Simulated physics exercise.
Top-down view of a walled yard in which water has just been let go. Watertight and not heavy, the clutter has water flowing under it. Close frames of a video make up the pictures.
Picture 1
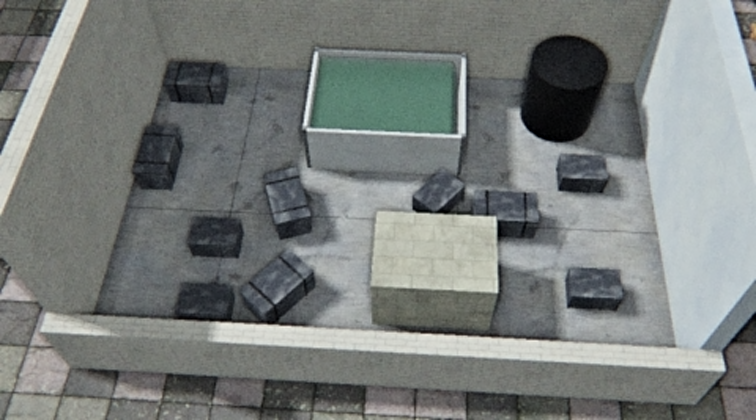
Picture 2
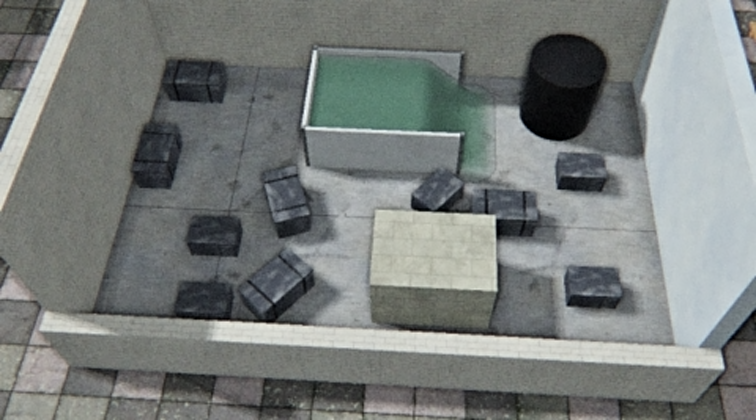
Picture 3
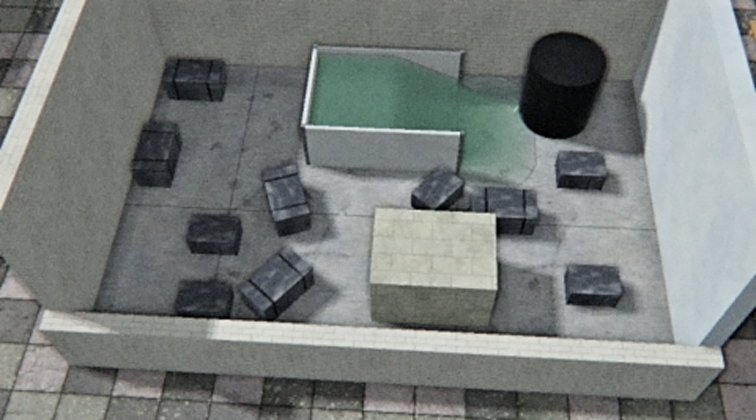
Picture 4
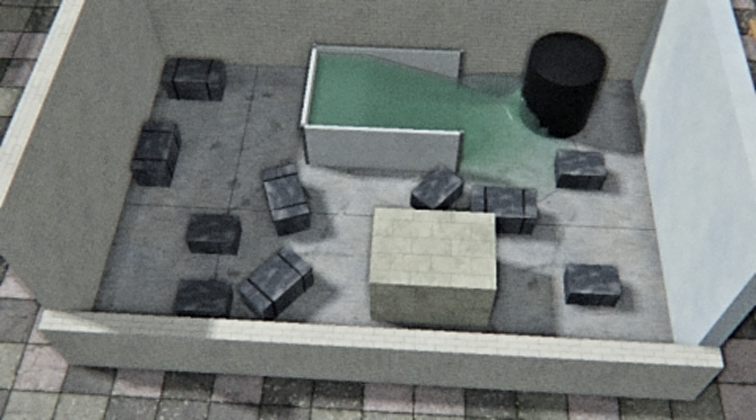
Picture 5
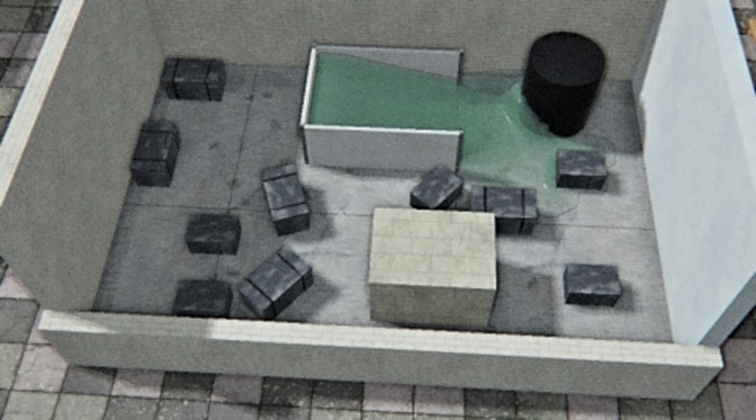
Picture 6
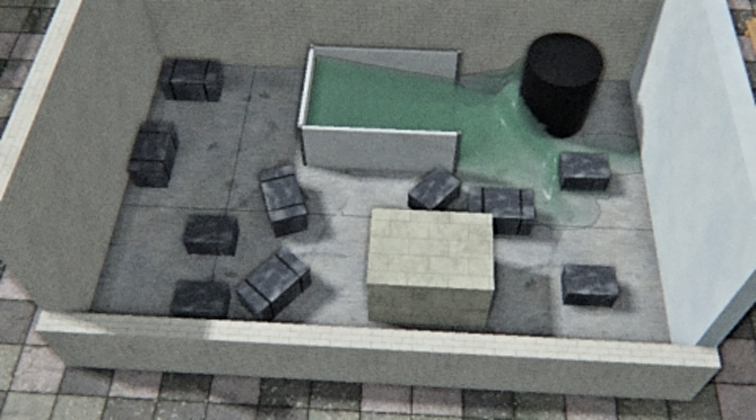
Green water pouring from the open right side of a white-walled tank, spreading around a black cylinder and reaching nearby dark crates.
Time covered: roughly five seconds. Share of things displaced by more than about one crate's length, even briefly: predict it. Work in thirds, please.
My answer: Not even a third.
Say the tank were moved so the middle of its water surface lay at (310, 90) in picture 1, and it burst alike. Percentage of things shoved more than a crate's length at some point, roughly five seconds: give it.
Estimate: Close to 40 per cent.
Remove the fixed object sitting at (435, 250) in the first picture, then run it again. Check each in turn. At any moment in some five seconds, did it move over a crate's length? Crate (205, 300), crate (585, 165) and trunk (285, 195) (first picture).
Listed order result: Hardly budged / knocked clear / hardly budged.
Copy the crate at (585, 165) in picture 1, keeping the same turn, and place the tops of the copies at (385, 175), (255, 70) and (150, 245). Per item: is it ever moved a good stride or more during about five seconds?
Per listing: Largely stays, largely stays, largely stays.
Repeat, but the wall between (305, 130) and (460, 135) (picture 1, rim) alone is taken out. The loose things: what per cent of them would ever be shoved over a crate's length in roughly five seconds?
It comes to roughly 90 %.
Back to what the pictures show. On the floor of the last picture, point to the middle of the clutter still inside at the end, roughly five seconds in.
It lands somewhere near (322, 233).
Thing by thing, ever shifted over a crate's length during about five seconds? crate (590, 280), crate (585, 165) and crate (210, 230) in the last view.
Goes that far; goes that far; short of that.
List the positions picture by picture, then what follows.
A crate at (584, 166) rests on the ground; a trunk at (195, 73), on the bottom; 0 of 10 have shifted, in the first picture.
A crate at (583, 165), on the bottom; a trunk at (193, 72), on the bottom; 0 of 10 have shifted, in the second picture.
A crate at (583, 163) rests on the ground; a trunk at (193, 71) rests on the ground; 0 of 10 have shifted, in the third picture.
A crate at (582, 163), on the bottom; a trunk at (193, 70) rests on the ground; 0 of 10 have shifted, in the fourth picture.
A crate at (582, 163) rests on the ground; a trunk at (192, 70) rests on the ground; 0 of 10 have shifted, in the fifth picture.
A crate at (586, 165) rests on the ground, close to its start; a trunk at (190, 71) rests on the ground; 1 of 10 have shifted, in the sixth picture.
A moment on, 1 of 10 are well off their spots; 0 afloat.
Next, 1 of 10 are well off their spots; 1 afloat.
Later, 2 of 10 are well off their spots; 1 afloat.
In the end, 3 of 10 are well off their spots, and 3 have been at some point; 3 afloat.
